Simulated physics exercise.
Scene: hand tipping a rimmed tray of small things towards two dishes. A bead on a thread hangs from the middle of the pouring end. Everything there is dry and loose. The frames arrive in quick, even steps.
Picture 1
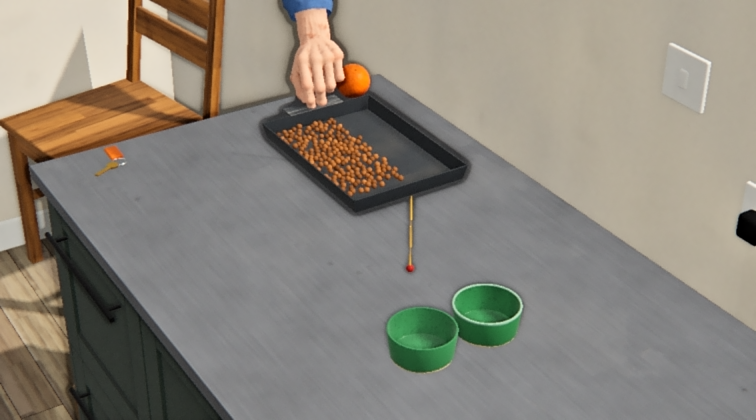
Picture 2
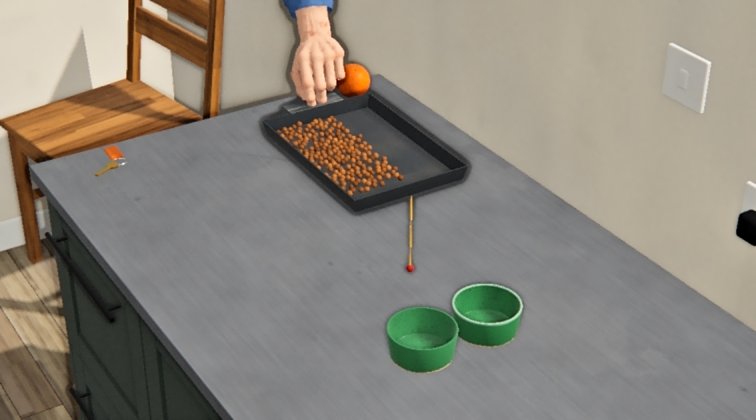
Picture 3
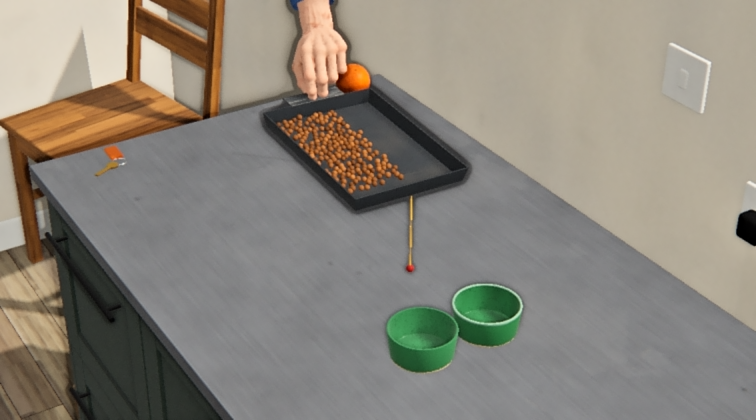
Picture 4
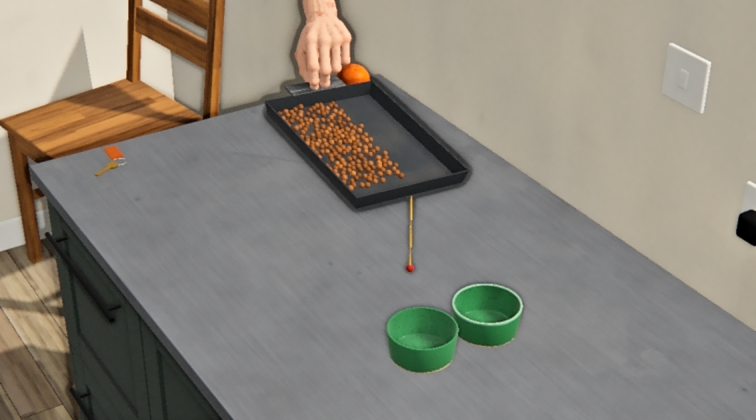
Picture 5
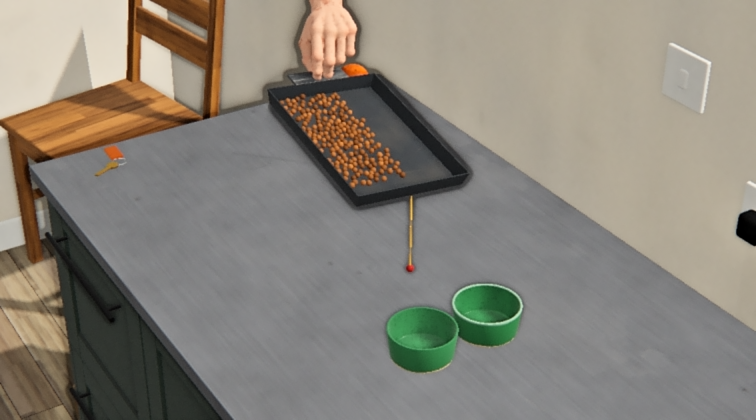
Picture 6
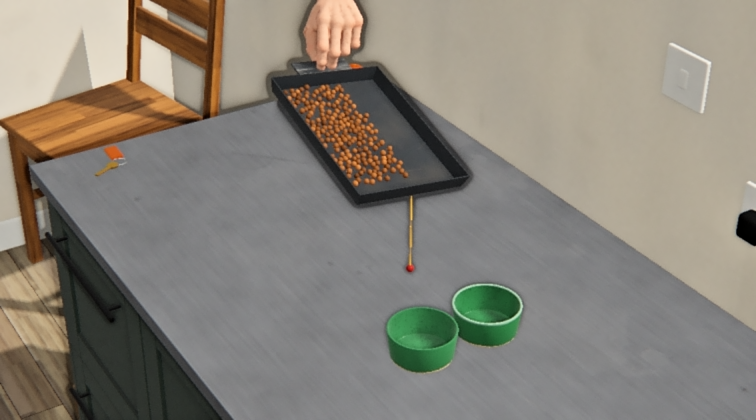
The clip opens on a hand holding the far end of a dark rimmed tray, its small orange-brown balls gathered on the left, with two green dishes nearby. The hand gradually raises that end, and the near edge slants slightly lower at its right corner, while the balls stay bunched along the left.
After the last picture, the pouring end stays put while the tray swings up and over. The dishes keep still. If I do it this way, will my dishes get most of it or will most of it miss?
Most of it misses the dishes.
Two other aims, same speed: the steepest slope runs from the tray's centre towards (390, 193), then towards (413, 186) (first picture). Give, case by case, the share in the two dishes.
Close to 10 percent first and close to 30 percent second.
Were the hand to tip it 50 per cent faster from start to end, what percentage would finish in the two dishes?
I'd put it at some 0 per cent.
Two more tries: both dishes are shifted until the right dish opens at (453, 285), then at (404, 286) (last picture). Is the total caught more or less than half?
For the two tries in order: Not as much as half, not as much as half.
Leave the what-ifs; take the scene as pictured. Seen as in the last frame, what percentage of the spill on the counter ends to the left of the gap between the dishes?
Estimate: About 30 in every hundred.
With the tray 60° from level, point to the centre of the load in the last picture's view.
Its middle sits at about pixel (440, 179).
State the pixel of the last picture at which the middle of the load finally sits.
Once nothing moves, the middle sits near (486, 290).
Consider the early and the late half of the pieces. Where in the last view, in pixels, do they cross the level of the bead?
The first part passes (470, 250); everything after passes (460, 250).
Soon, tray tipped steeply; most on the tray; a stray few outside both; a small part in the air.
A while on, tray tipped right over; about two thirds on the tray; a stray few in the right dish; about a quarter outside both; a small part in the air.
Towards the end, tray tipped past a quarter turn; a stray few in the right dish; nearly all outside both.
Finally, tray tipped past a quarter turn; none in the left dish; a stray few in the right dish; nearly all outside both.
